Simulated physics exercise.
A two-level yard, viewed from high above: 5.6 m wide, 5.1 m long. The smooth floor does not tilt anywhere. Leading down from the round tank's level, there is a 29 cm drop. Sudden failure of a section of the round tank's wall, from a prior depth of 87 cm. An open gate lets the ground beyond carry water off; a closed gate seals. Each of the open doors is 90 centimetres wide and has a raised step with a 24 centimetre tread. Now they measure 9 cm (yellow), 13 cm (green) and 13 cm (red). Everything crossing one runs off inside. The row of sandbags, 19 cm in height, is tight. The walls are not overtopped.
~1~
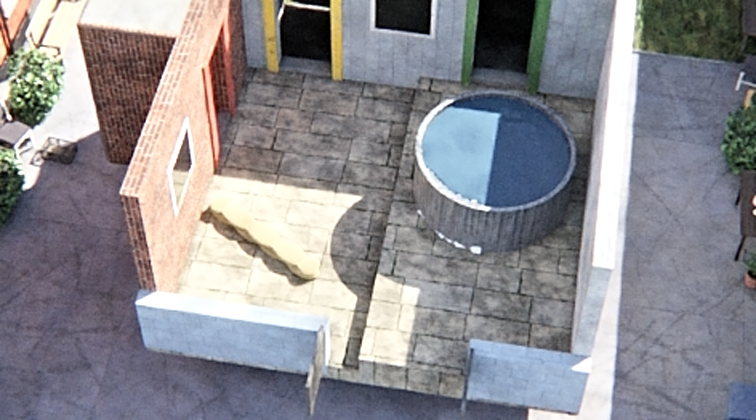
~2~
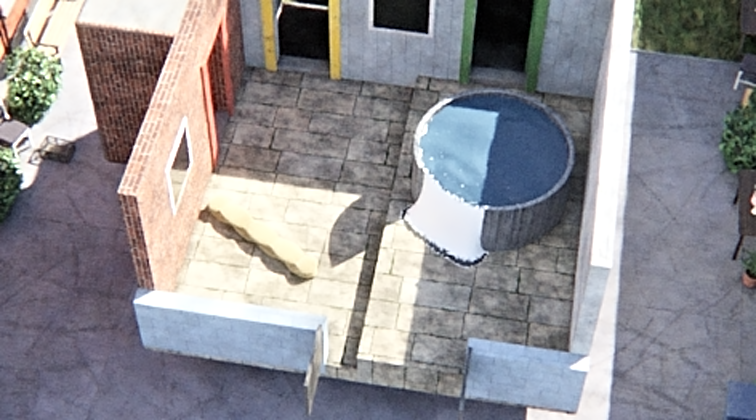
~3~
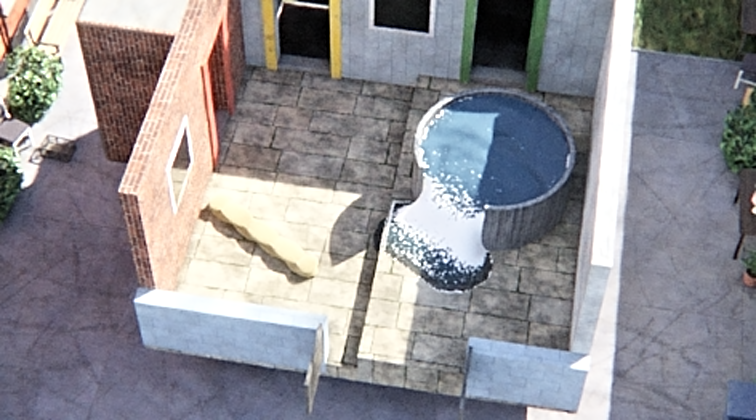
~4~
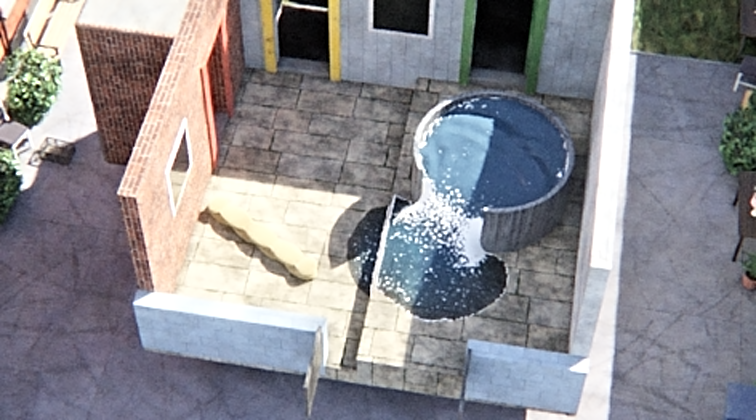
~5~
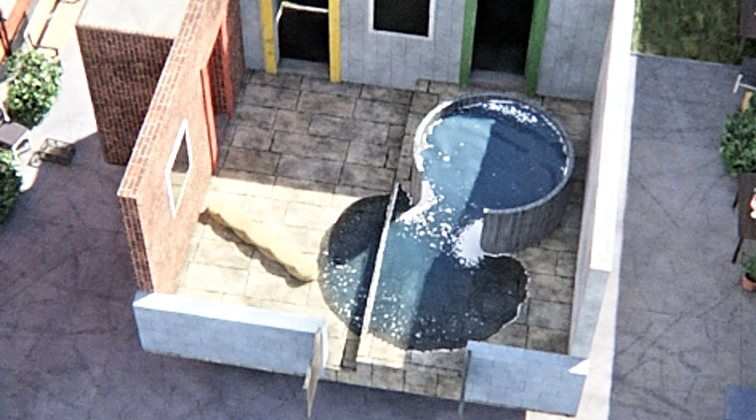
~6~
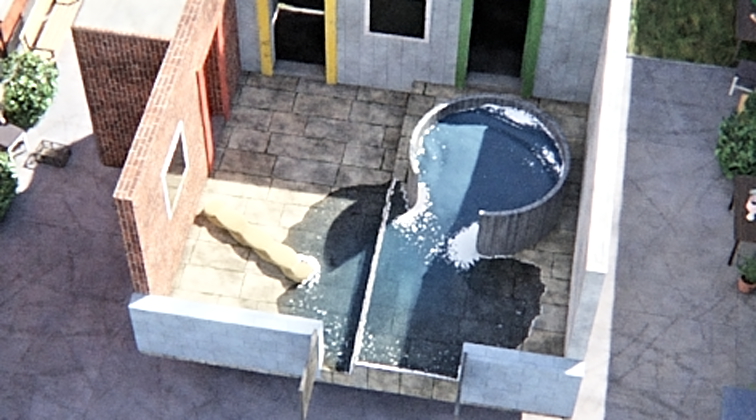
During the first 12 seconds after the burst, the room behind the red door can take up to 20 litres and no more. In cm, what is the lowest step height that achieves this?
About 7.5 cm.
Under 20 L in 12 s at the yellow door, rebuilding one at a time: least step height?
Yellow: Roughly 11.0 cm.
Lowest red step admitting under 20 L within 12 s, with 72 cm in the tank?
6.0 cm.
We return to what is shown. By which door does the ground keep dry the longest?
That's the green one.
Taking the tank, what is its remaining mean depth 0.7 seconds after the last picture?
Some 53 cm.
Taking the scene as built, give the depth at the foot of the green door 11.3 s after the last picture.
Lab note: Depth approx. 1.0 cm.
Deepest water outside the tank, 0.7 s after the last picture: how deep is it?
Close to 41 centimetres.
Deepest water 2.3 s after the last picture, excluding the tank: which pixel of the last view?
Near (207, 220).
Then, 0.7 s after the last picture water covers 40 % of the floor, deepest (41 cm) near (436, 242); it has not reached the red door.
Then, 2.3 s after the last picture water covers 60 % of the floor, deepest (37 cm) near (207, 220); 12 cm at the red door, 0 litres in over its 13 cm step.
Then, 11.3 s after the last picture water covers 85 % of the floor, deepest (13 cm) near (407, 94); 9 cm at the red door, 0 litres in over its 13 cm step.
At the red door as built, the water peaked near 13 cm, 2.1 s after the last picture.
Run again over the same 12 s with other heights there, 31 litres in over 6.5 cm, 10 litres over 9 cm. The limit of 20 litres is kept from about 7.5 cm up.
